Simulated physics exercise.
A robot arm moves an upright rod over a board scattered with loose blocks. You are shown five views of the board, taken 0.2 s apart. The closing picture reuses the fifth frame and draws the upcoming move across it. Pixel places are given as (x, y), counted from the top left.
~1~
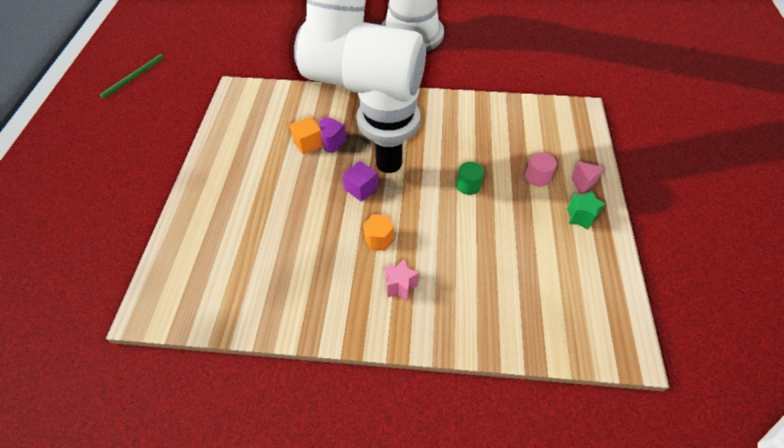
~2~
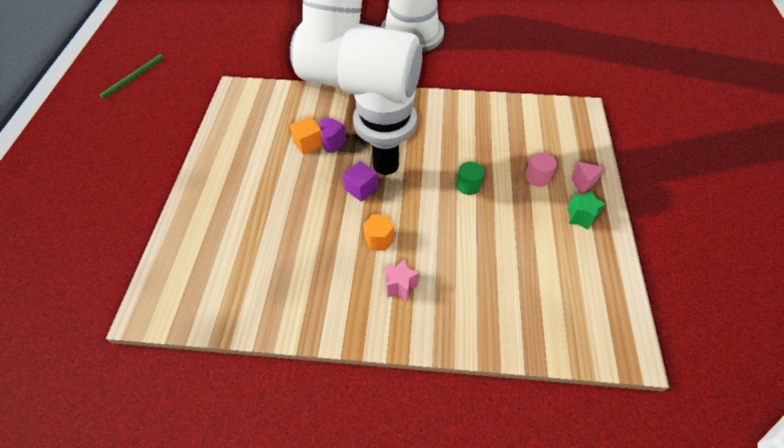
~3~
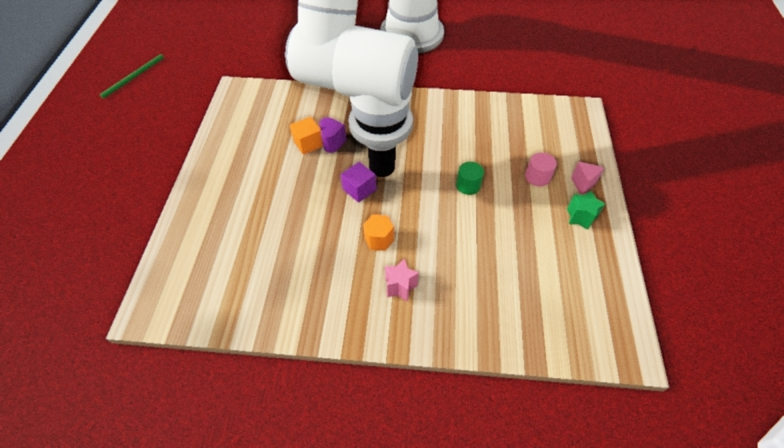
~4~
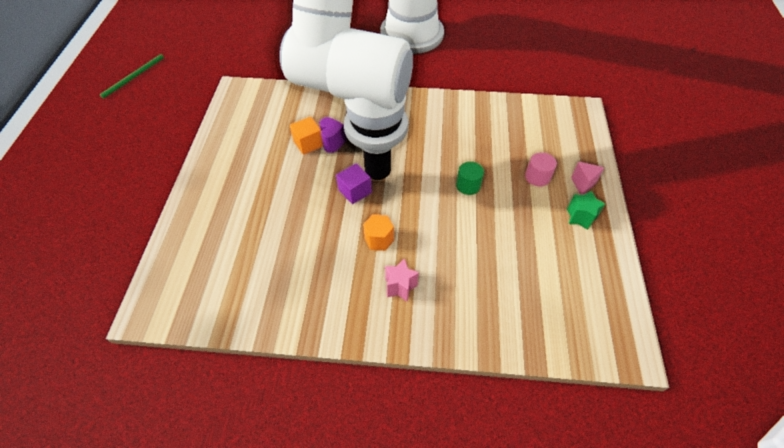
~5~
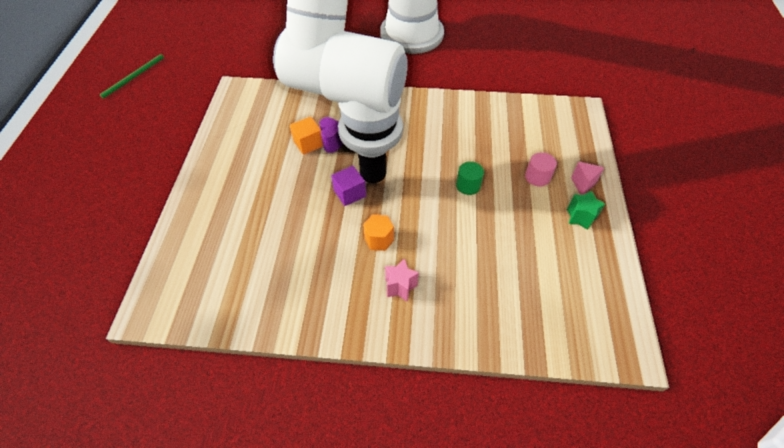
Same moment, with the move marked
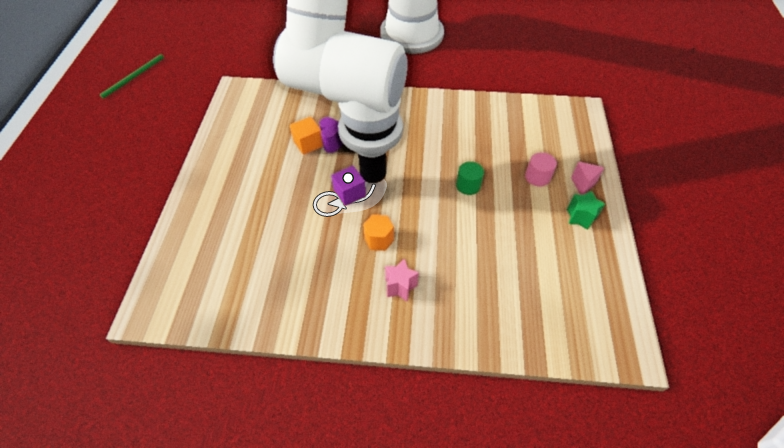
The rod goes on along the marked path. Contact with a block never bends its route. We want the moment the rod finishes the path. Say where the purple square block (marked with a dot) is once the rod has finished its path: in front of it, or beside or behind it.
Ahead of the rod.
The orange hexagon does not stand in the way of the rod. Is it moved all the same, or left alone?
That block remains where it is.
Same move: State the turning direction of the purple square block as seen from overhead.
Direction: Clockwise.
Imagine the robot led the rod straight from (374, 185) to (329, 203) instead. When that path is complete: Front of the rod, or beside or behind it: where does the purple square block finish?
It is still there in front.
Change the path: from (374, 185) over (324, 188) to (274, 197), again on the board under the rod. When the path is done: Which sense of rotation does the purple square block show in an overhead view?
From above, it turns counterclockwise.
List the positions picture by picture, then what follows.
In the first picture, rod tip at (389, 165); block tops, purple square block at (360, 173); orange hexagon at (379, 225).
In the second picture, rod at (386, 166); blocks unchanged.
In the third picture, rod at (382, 168); purple square block at (358, 174).
In the fourth picture, rod at (378, 171); purple square block at (353, 176).
In the fifth picture, rod at (373, 174); purple square block at (348, 178); orange hexagon at (379, 225).
Path on the board, from (374, 185) via (365, 198) and (347, 202), ending at (328, 204); the dot is on the purple square block.
What follows on the original path. Halfway along, rod at (355, 190); purple square block at (327, 187), turned 35° clockwise.
At the end, rod at (326, 193); purple square block at (298, 192), turned 30° clockwise; orange hexagon in place.
